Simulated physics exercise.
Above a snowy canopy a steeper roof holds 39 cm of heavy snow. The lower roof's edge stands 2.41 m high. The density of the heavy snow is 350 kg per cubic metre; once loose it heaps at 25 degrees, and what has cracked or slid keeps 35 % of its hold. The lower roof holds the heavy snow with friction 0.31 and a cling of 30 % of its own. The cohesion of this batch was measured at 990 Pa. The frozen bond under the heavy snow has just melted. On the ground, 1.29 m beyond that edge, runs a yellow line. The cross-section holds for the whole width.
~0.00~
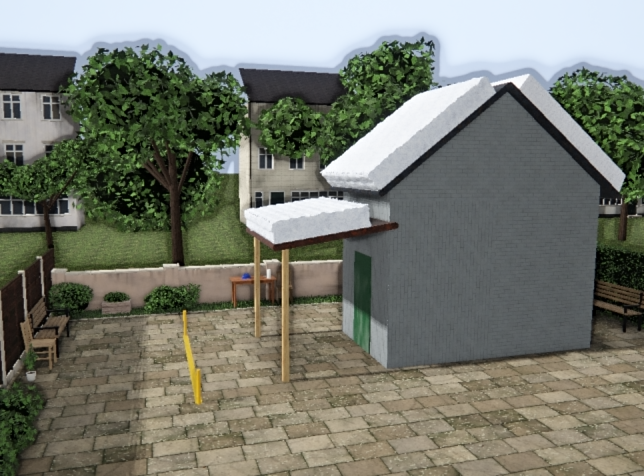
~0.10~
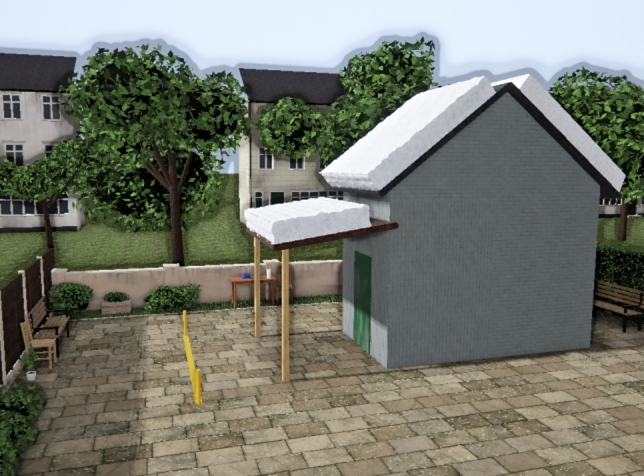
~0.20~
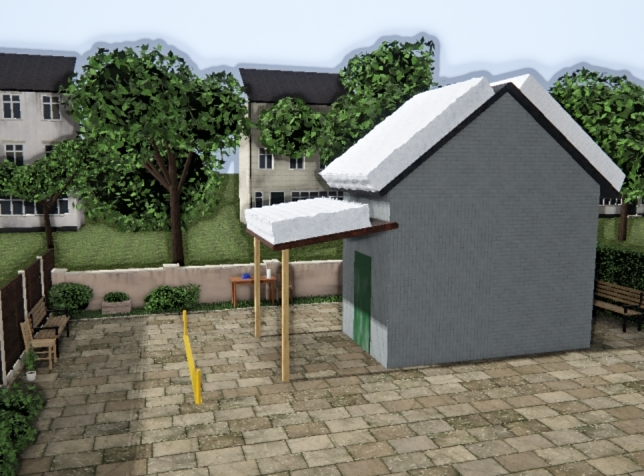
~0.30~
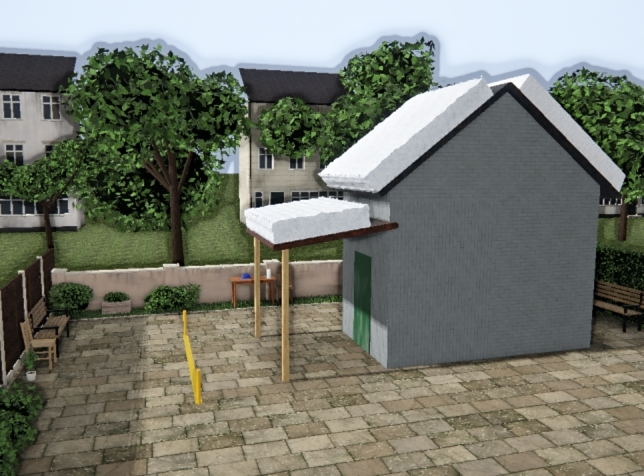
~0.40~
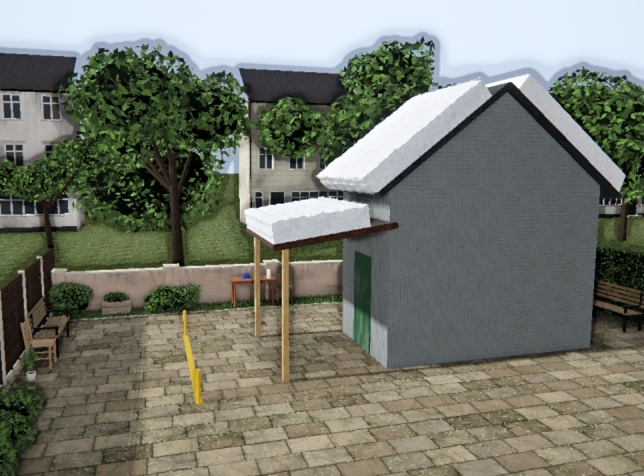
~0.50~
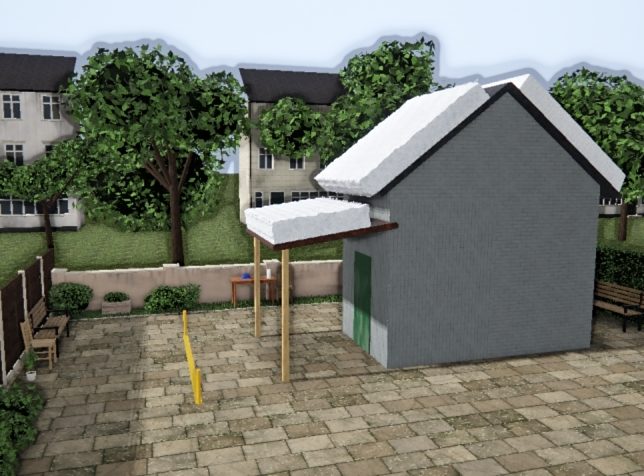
We see a grey building with thick snow on its steep roof and a lower flat porch roof, beside a paved yard with a yellow line; the upper snow slides slightly down leftward in one piece, while everything else stays still.
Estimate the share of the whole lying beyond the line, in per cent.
About 0 %.
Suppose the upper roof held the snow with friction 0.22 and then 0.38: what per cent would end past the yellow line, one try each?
In turn about 8 %, 0 %.
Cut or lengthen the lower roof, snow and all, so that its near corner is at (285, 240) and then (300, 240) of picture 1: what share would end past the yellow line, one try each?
In turn about 0 %, 0 %.
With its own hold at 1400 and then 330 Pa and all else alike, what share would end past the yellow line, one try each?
In that order: 0 %, 12 %.
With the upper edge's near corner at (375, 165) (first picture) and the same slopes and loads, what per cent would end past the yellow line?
Then about 5 %.
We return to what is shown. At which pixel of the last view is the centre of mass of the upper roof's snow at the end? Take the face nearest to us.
Around (384, 173).
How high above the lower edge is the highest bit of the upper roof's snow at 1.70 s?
Some 2.2 m.
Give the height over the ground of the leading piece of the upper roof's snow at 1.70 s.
About 3.2 m.
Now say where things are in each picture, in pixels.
Foremost bit of the heavy snow at (377, 185), in the first picture.
Foremost bit of the heavy snow at (377, 186), its middle shifted 7 mm, in the second picture.
Foremost bit of the heavy snow at (377, 166), its middle shifted 2.6 cm, in the third picture.
Foremost bit of the heavy snow at (375, 167), its middle shifted 5.9 cm, 2 % of it past the upper edge, in one piece, in the fourth picture.
Foremost bit of the heavy snow at (373, 179), its middle shifted 11 cm, 4 % of it past the upper edge, in one piece, in the fifth picture.
Foremost bit of the heavy snow at (370, 182), its middle shifted 17 cm, 6 % of it past the upper edge, in one piece, in the sixth picture.
After 1.05 s, none is below the lower edge and 0 % is past the line.
After 1.70 s, none is below the lower edge and 0 % is past the line.
After 2.35 s, none is below the lower edge and 0 % is past the line.
After 3.00 s, none is below the lower edge and 0 % is past the line.
After 3.10 s, none is below the lower edge and 0 % is past the line.
